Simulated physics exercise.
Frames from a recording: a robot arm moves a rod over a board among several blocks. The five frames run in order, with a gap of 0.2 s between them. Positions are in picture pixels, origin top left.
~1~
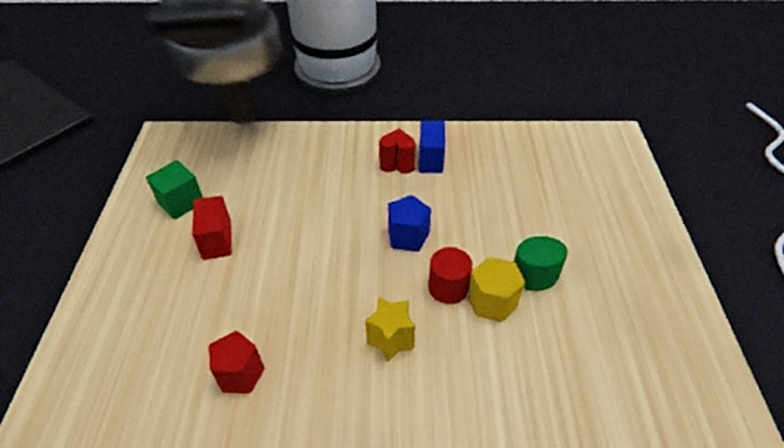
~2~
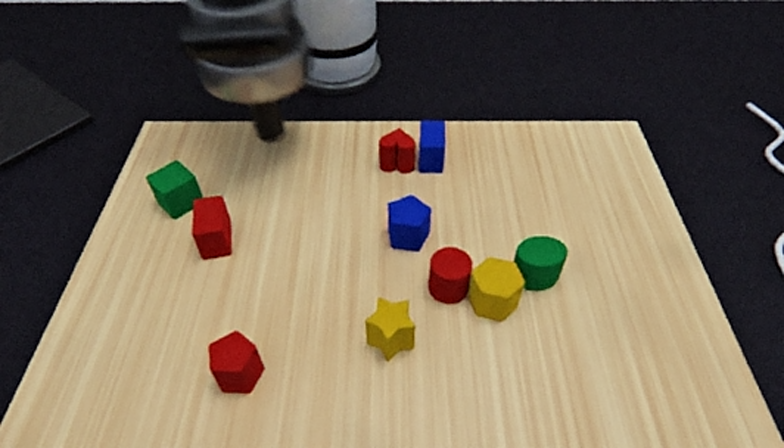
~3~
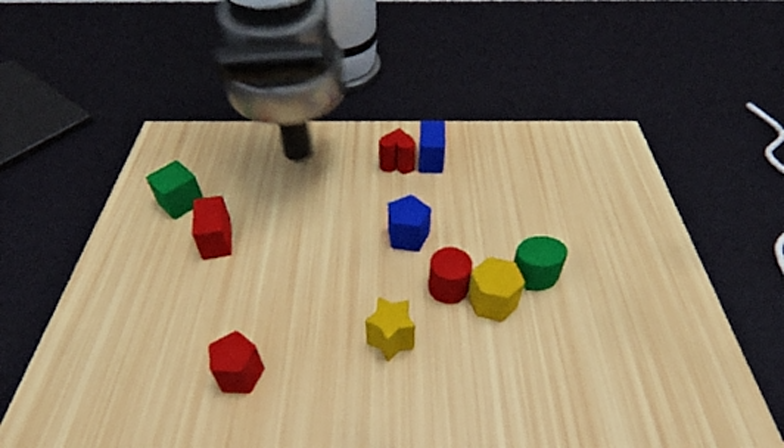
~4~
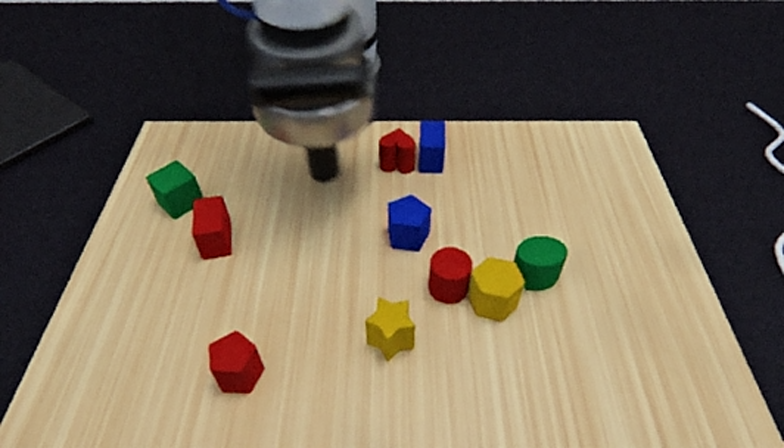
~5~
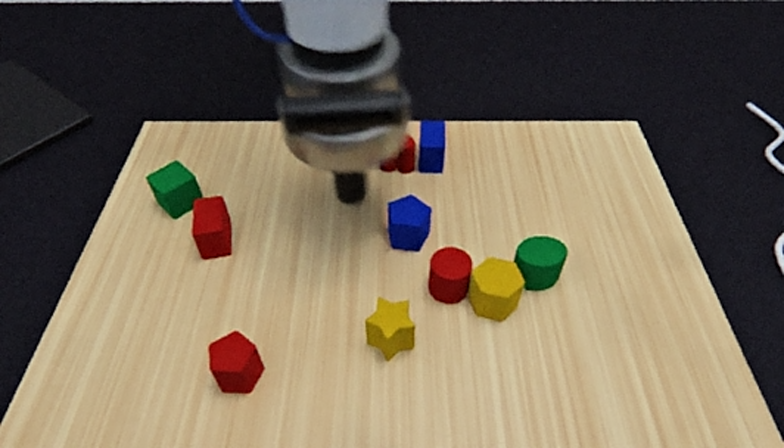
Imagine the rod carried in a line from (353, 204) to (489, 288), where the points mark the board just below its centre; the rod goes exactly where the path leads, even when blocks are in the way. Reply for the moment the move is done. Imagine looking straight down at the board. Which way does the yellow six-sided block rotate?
From above, the yellow six-sided block will be seen to turn anti-clockwise.
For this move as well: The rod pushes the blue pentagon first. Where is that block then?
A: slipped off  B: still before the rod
I'll go with A - slipped off.
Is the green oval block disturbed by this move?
It moves.
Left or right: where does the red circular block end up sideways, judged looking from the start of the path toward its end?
Sideways, to the right.
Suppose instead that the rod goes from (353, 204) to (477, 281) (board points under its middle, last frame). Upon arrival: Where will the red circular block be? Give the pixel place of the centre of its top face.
Put as a pixel place, it's (460, 281).
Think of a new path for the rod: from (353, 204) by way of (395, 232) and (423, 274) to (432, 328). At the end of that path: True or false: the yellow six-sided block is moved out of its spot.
That claim is true.
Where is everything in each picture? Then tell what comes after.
In the first frame, lower end of the rod (243, 117), tops of blocks, blue pentagon (409, 210), red circular block (451, 262), yellow six-sided block (498, 276), green oval block (543, 250).
In the second frame, rod (271, 134), blocks as before.
In the third frame, rod (298, 153), blocks as before.
In the fourth frame, rod (325, 173), blocks as before.
In the fifth frame, rod (352, 195), blue pentagon (409, 210), red circular block (451, 262), yellow six-sided block (498, 276), green oval block (543, 250).
The first path, step by step. One third of the way, rod (394, 221); blue pentagon (428, 219).
Two thirds of the way, rod (440, 249); blue pentagon (480, 237), turned 55° anticlockwise; red circular block (455, 267); yellow six-sided block (501, 279).
At the end, rod (491, 279); blue pentagon (523, 245), turned 100° anticlockwise; red circular block (460, 281); yellow six-sided block (517, 295), turned 30° anticlockwise; green oval block (571, 251), turned 15° clockwise.
